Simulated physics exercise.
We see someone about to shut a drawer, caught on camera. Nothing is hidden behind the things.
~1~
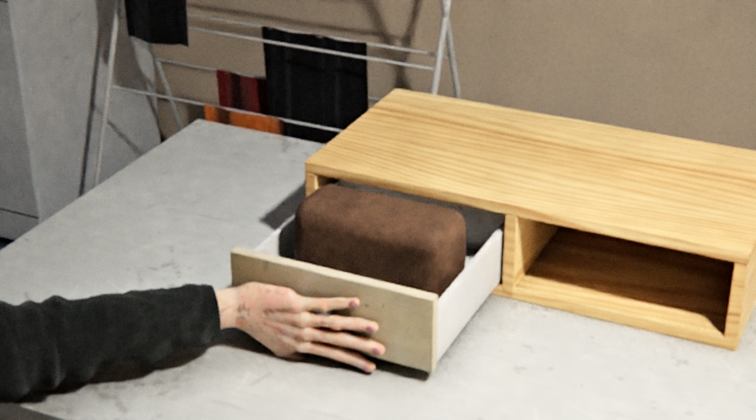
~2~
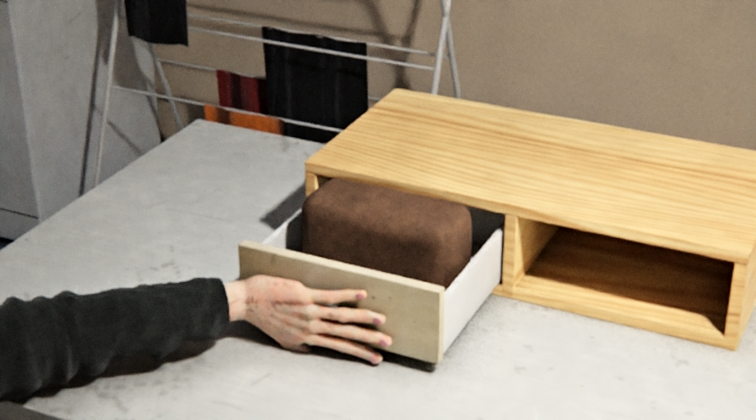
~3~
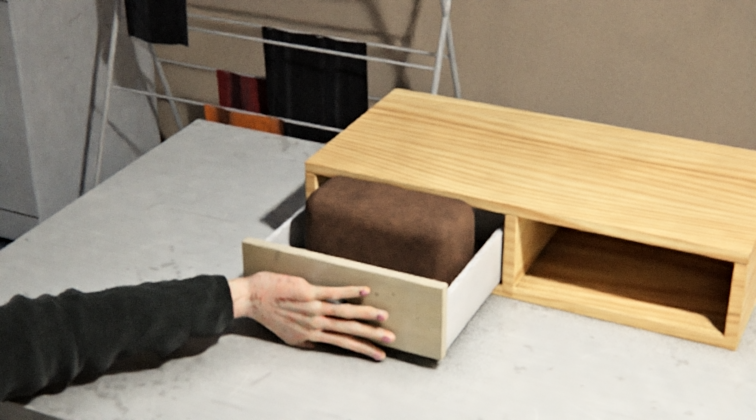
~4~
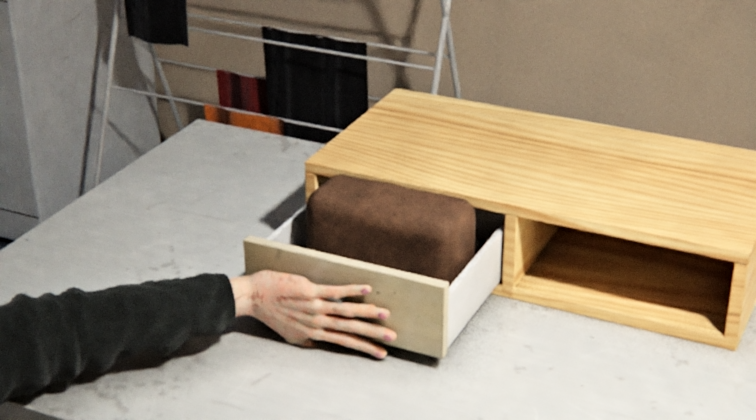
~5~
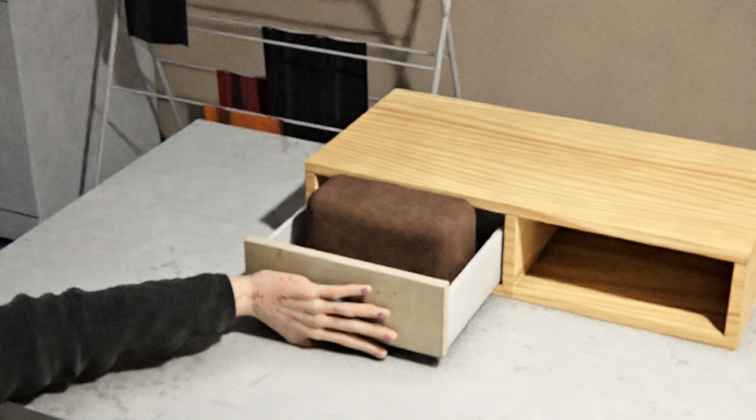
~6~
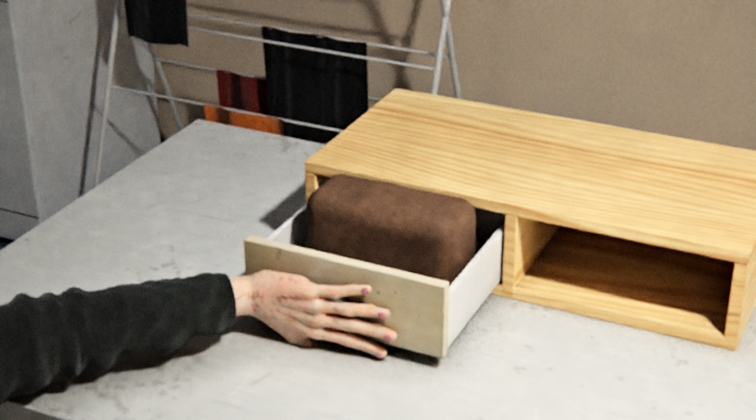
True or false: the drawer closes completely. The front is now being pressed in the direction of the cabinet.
False.
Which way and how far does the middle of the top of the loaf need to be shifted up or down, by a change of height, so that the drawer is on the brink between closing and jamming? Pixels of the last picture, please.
Close to 20 pixels in the downward direction.
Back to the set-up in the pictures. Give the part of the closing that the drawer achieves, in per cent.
Around 45 %.
Then, 0.40 s after the last picture, drawer starting in.
At rest, the drawer will not close.
